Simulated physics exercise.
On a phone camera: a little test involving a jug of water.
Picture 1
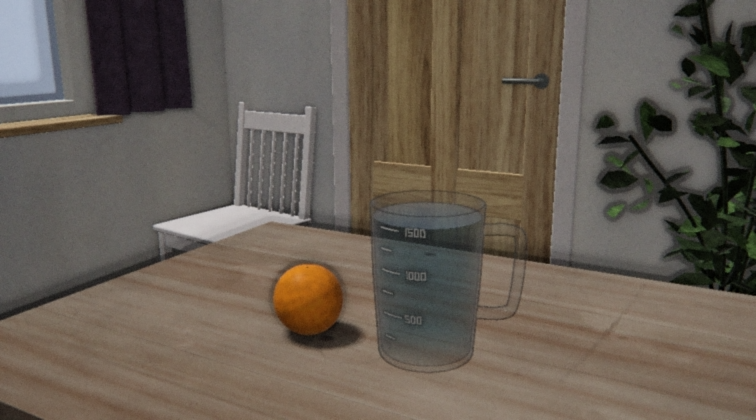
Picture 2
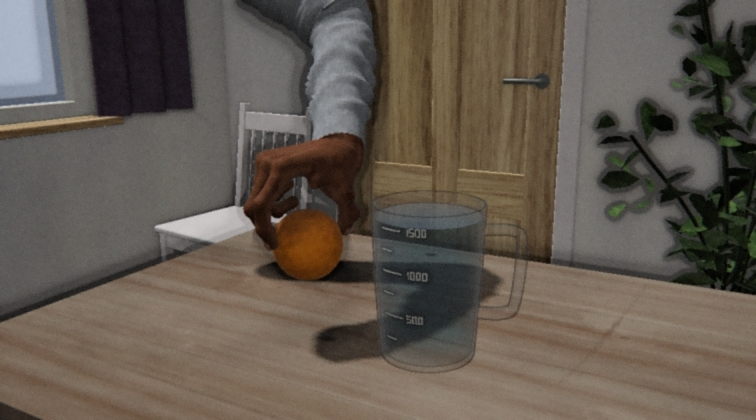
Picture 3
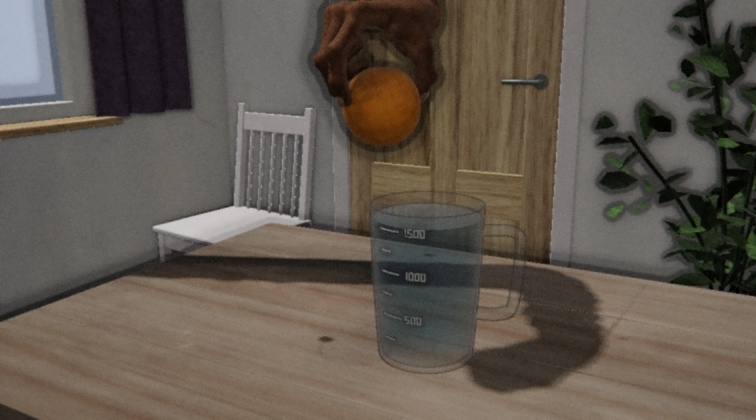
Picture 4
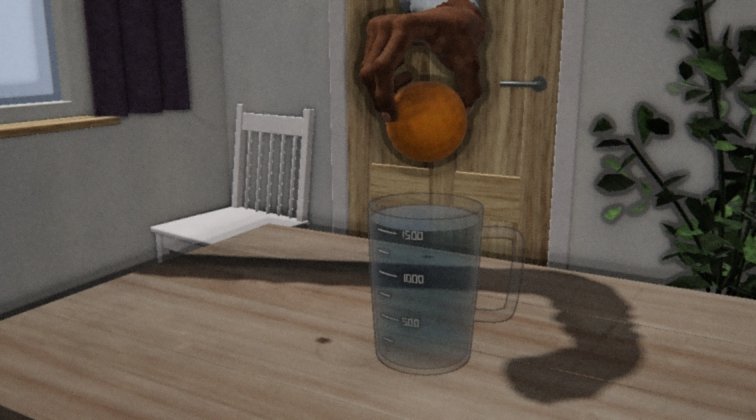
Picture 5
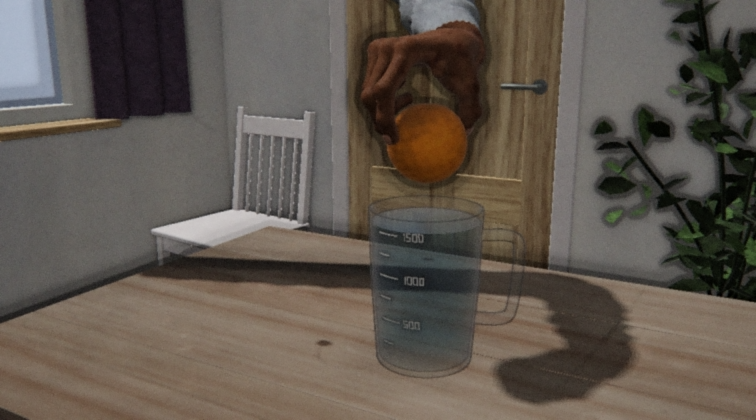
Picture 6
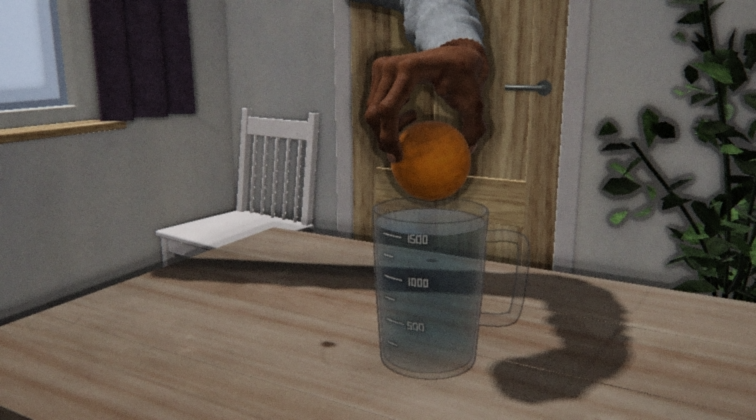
A brown hand in a grey sleeve reaches in from above, grips an orange on a light wooden table, lifts it, carries it right and lowers it to just over a clear, handled jug nearly full of bluish water. The table is viewed from slightly above, in a grey-walled room with a white chair at left, a wooden door behind and a leafy plant at right. The camera barely shifts as the hand's shadow slides right across the tabletop.
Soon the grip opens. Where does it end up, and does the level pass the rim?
Once released it stays up top; meanwhile the jug pours over the edge.
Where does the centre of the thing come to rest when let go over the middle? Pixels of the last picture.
Resting centre: About (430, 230).
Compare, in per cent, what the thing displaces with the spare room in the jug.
It works out at around 170 per cent.
Next, the orange enters the water; the jug is full to the brim.
After that, the orange comes up again; the jug is full to the brim; it has run over.
Finally, the orange rides on the surface; the jug is full to the brim; it has run over.
